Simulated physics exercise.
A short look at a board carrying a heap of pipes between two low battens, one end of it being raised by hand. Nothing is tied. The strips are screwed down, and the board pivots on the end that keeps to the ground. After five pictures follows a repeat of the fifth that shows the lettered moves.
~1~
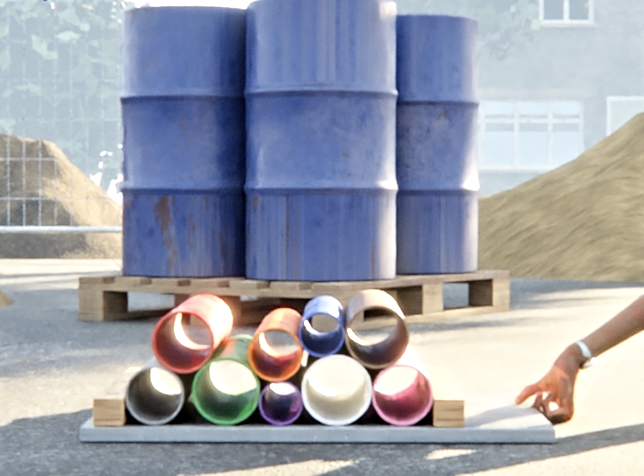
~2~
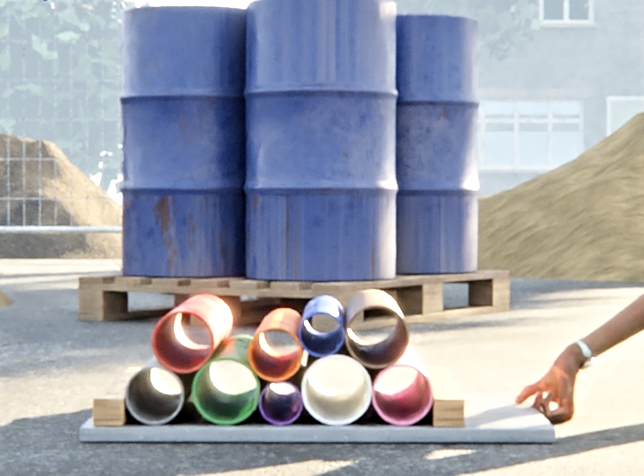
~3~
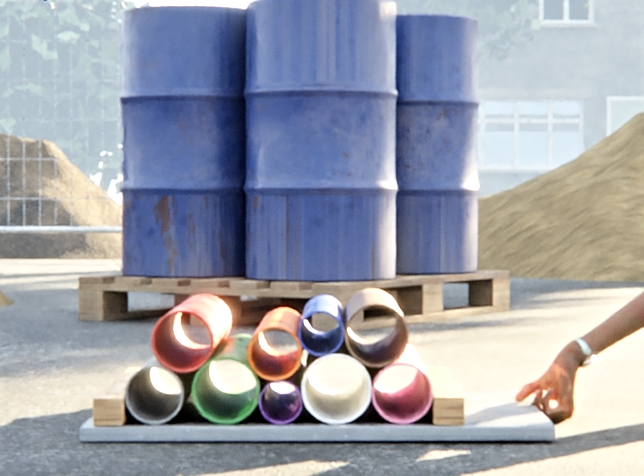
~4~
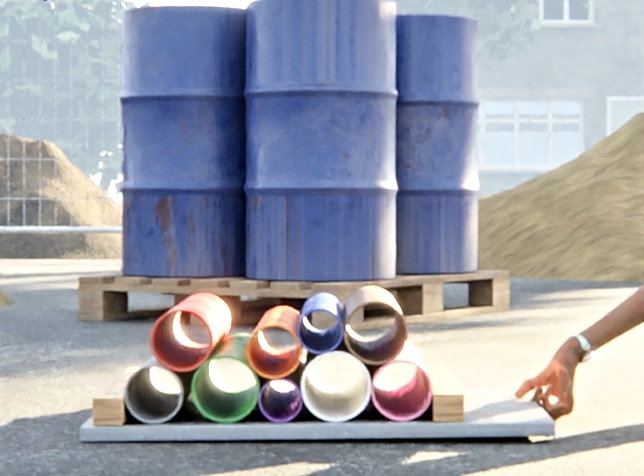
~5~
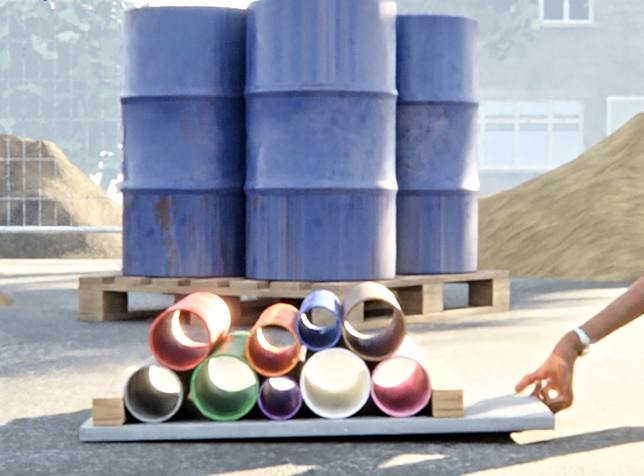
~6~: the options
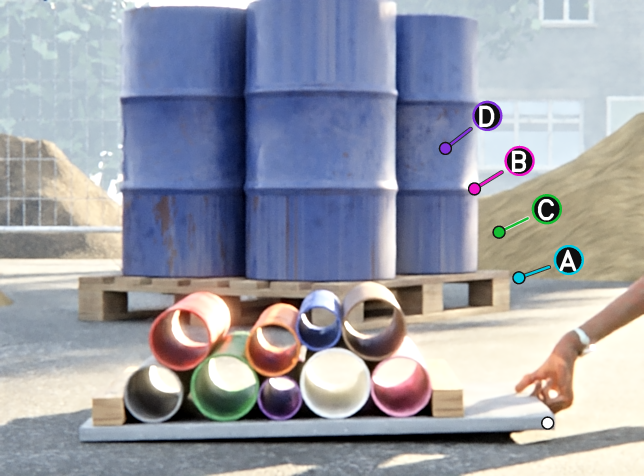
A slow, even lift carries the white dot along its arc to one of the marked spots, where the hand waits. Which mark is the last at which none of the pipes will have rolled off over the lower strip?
Mark A is as high as it can go.
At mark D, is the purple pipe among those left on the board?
Yes.
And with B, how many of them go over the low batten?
With B, one.
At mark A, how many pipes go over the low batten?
At A the number is none.
On the marked copy, A at (519, 278); B at (474, 189); C at (499, 232); D at (445, 148); the white dot at (548, 423).
Following A. Soon after the start, board at 14°.
Later, board at 20°.
In the end, board at 20°, none over the low batten.
As for the rest, B one over the low batten (red); C one over the low batten (red); D one over the low batten (red).
